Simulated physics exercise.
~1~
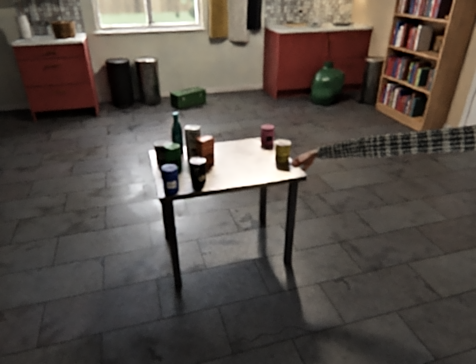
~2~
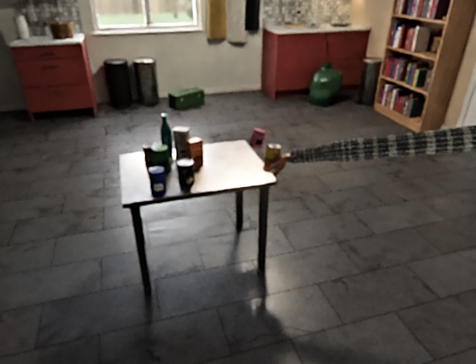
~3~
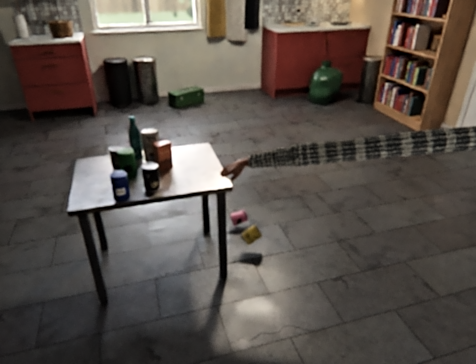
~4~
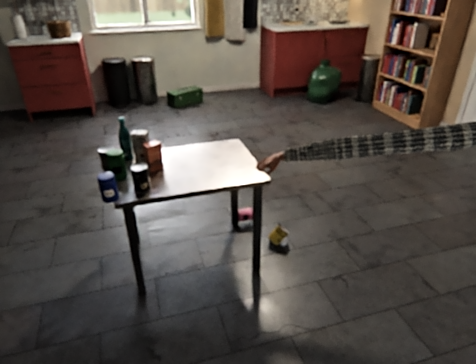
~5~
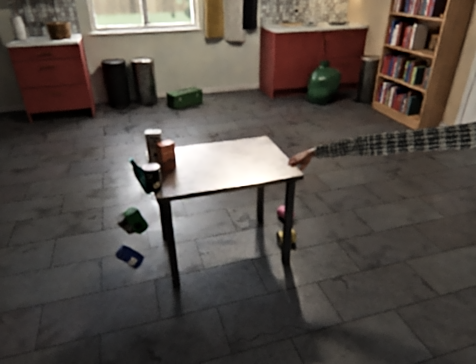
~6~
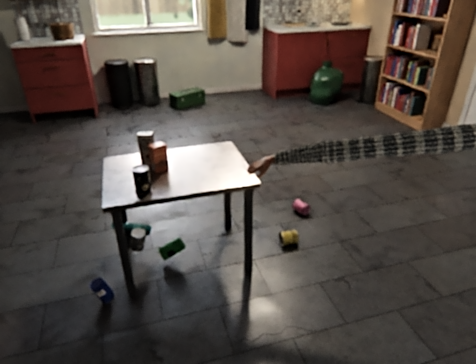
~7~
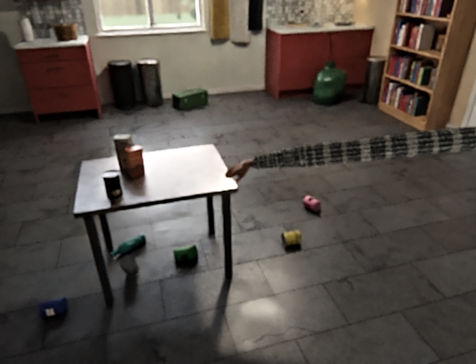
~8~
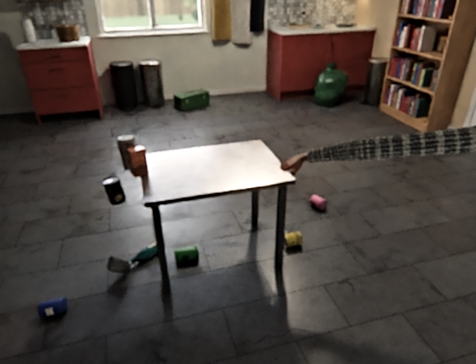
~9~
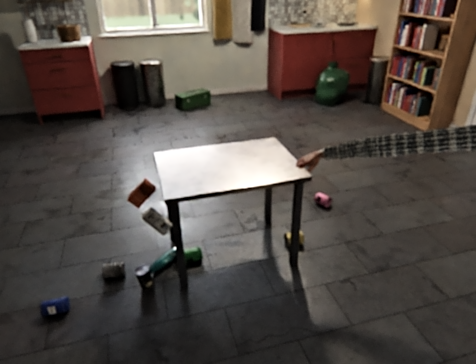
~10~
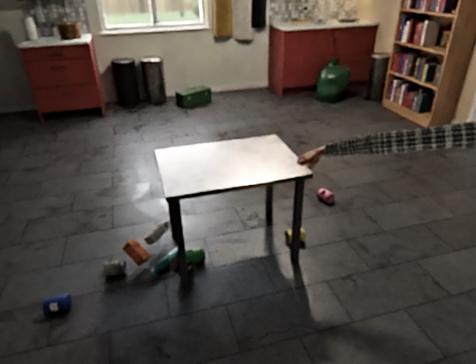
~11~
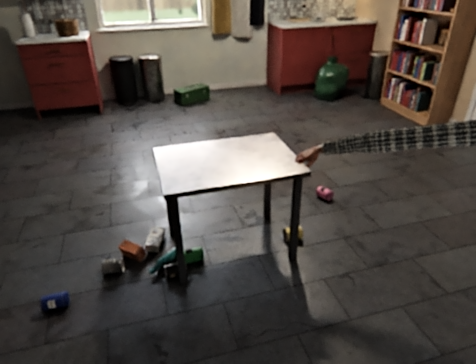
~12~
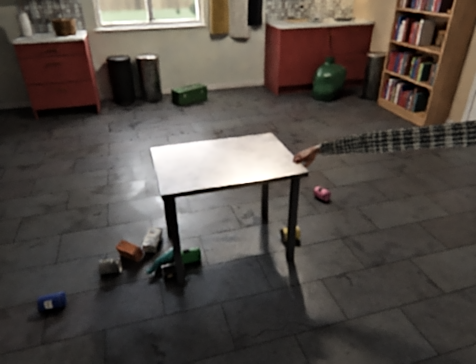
A side table crowded with tins, jars, cartons and a bottle slides left across the tiled floor, a hand in a checked sleeve at its right corner. The pink jar and yellow tin drop off the right side. The table then moves back right, and the blue jar, green jar, turquoise bottle and grey tin go over the left edge. It slides left again with the two cartons and black tin still standing, then returns right, and these fall off the left side too. The table ends bare, with everything scattered on the floor around its legs.
